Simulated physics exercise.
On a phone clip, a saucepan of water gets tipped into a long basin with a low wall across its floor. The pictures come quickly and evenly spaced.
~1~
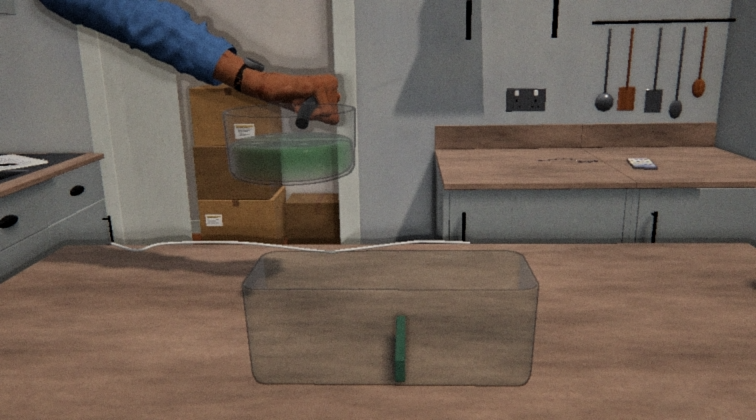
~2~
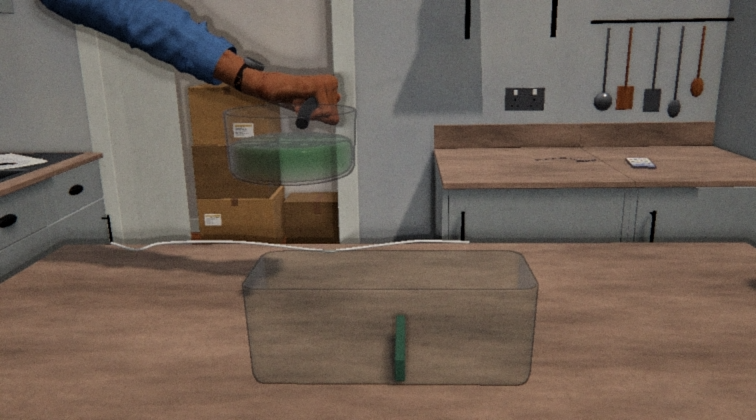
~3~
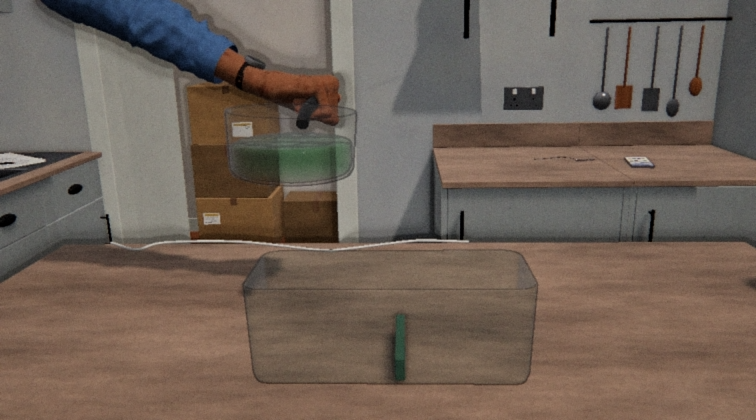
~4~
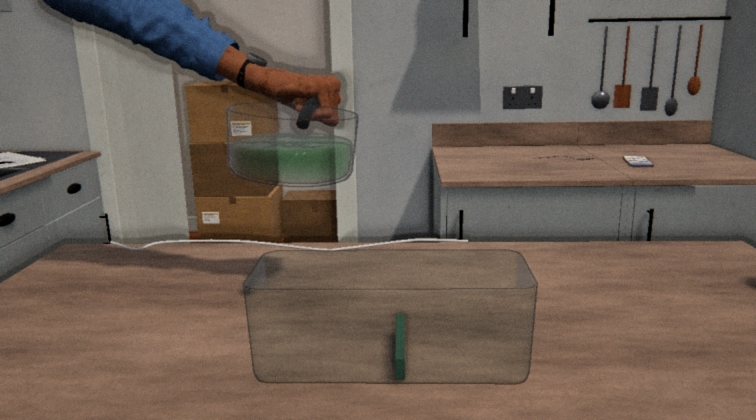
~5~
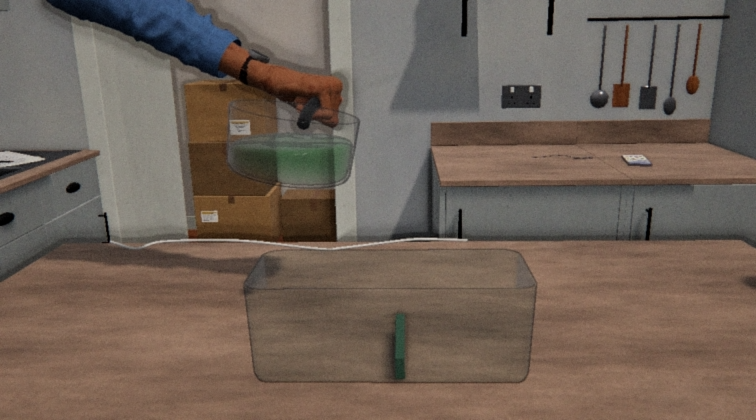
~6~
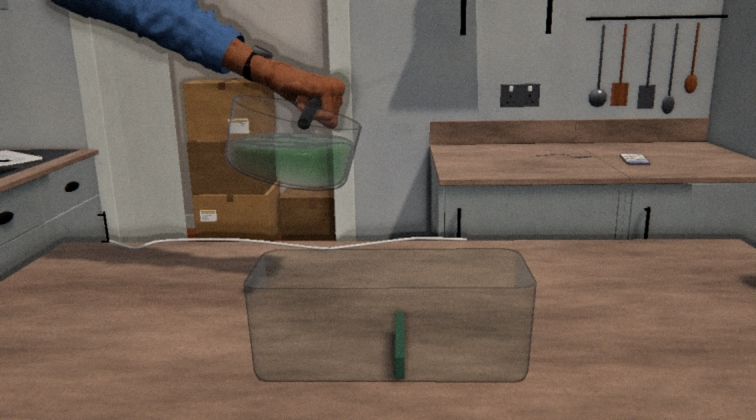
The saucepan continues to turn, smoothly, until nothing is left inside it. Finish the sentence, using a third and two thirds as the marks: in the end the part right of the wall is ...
Between a third and two thirds of the whole.
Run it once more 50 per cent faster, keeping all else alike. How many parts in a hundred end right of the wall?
Roughly 45 in a hundred.
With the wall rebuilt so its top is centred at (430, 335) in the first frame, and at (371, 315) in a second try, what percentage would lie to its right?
About 10 % for the first and about 85 % for the second.
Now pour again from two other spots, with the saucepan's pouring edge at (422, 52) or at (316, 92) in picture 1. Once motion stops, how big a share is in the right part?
Start one gives some 85 %, start two some 15 %.
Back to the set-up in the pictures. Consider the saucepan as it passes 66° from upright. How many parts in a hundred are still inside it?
My estimate is close to 65 percent remaining.
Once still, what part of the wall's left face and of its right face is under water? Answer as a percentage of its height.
It settles around 40 on the left side and around 60 on the right side.
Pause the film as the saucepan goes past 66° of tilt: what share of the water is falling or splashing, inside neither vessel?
Share out of both vessels: Approx. 30 %.
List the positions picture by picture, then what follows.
In the first frame, it leans 0°; its right rim is at (354, 111); the water meets the walls at (233, 141) and (353, 140); the long basin's rim runs from (253, 270) to (530, 270); the wall's top is at (400, 337).
In the second frame, it leans 1°; its right rim is at (355, 112); the water meets the walls at (233, 142) and (353, 140).
In the third frame, it leans 2°; its right rim is at (356, 114); the water meets the walls at (233, 141) and (353, 142).
In the fourth frame, it leans 5°; its right rim is at (357, 118); the water meets the walls at (233, 142) and (353, 143).
In the fifth frame, it leans 9°; its right rim is at (359, 123); the water meets the walls at (234, 141) and (353, 142).
In the sixth frame, it leans 14°; its right rim is at (360, 129); the water meets the walls at (232, 141) and (354, 142).
A moment on, the saucepan is tipped part way and 66 per cent is still to pour, 2 is left of the wall and 3 right of it.
Next, the saucepan is tipped on its side and 15 per cent is still to pour, 19 is left of the wall and 52 right of it.
Then the saucepan is tipped right over and 1 per cent is still to pour, 41 is left of the wall and 55 right of it.
Later the saucepan is tipped right over and 0 per cent is still to pour, 45 is left of the wall and 54 right of it.
Finally, 45 per cent lies left of the wall, 54 right of it and 1 outside.
